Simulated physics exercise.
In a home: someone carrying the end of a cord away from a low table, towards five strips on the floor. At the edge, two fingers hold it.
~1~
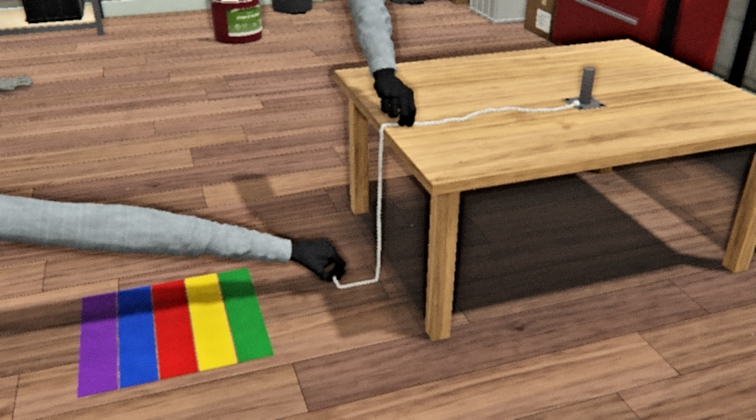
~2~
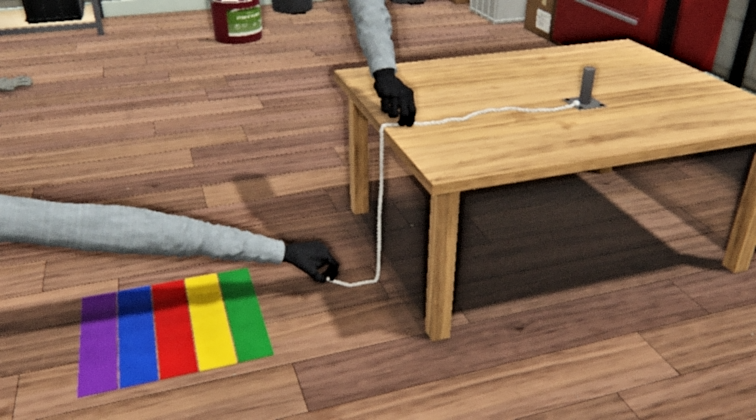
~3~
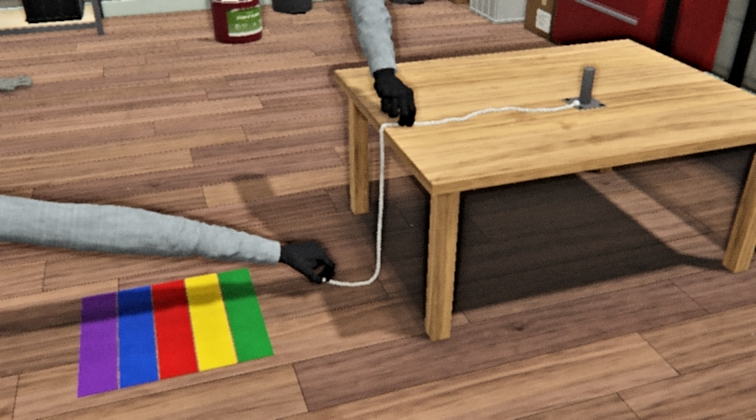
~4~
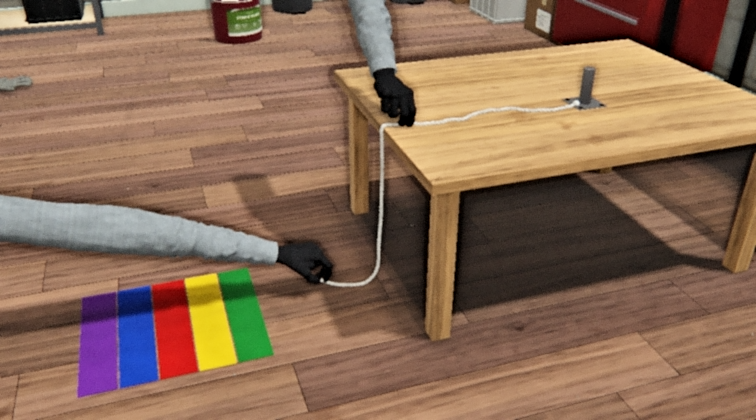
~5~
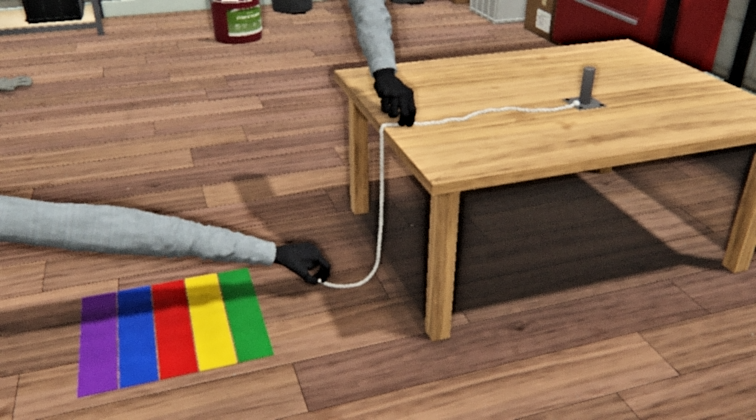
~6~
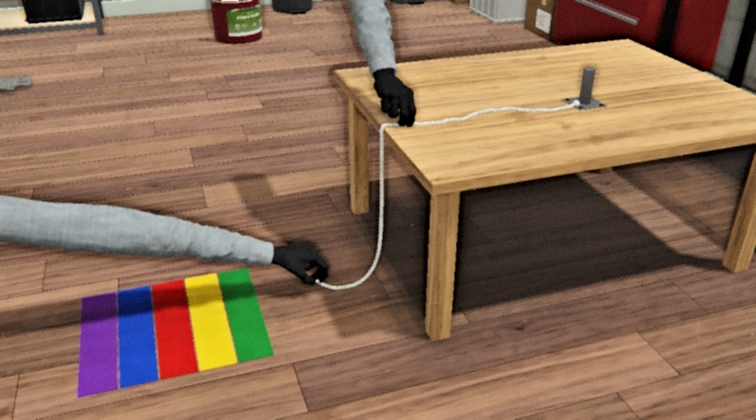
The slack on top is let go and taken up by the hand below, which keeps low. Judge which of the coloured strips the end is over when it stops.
It is over the yellow strip.
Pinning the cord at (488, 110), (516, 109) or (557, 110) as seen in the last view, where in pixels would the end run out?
(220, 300), (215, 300) and (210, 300).
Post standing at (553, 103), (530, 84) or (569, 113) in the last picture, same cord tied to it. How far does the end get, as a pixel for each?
Approximate pixels in order: (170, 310), (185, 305), (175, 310).
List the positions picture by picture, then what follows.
The first frame shows end (334, 277); green (252, 340); yellow (215, 348); red (177, 356); blue (138, 364); purple (98, 373).
The second frame shows end (328, 279); cord through (556, 110) (489, 111) (427, 124) (381, 154) (379, 216) (378, 274).
The third frame shows end (324, 279).
The fourth frame shows end (322, 280); cord through (556, 110) (489, 111) (427, 124) (382, 154) (381, 217) (375, 273).
The fifth frame shows end (319, 280).
The sixth frame shows end (317, 281); cord through (556, 110) (489, 111) (427, 124) (382, 154) (381, 216) (369, 273).
Soon after, end near (276, 289); short of the strips.
After that, end near (234, 297); over green.
At the stop, end near (209, 301); over yellow. Over yellow.
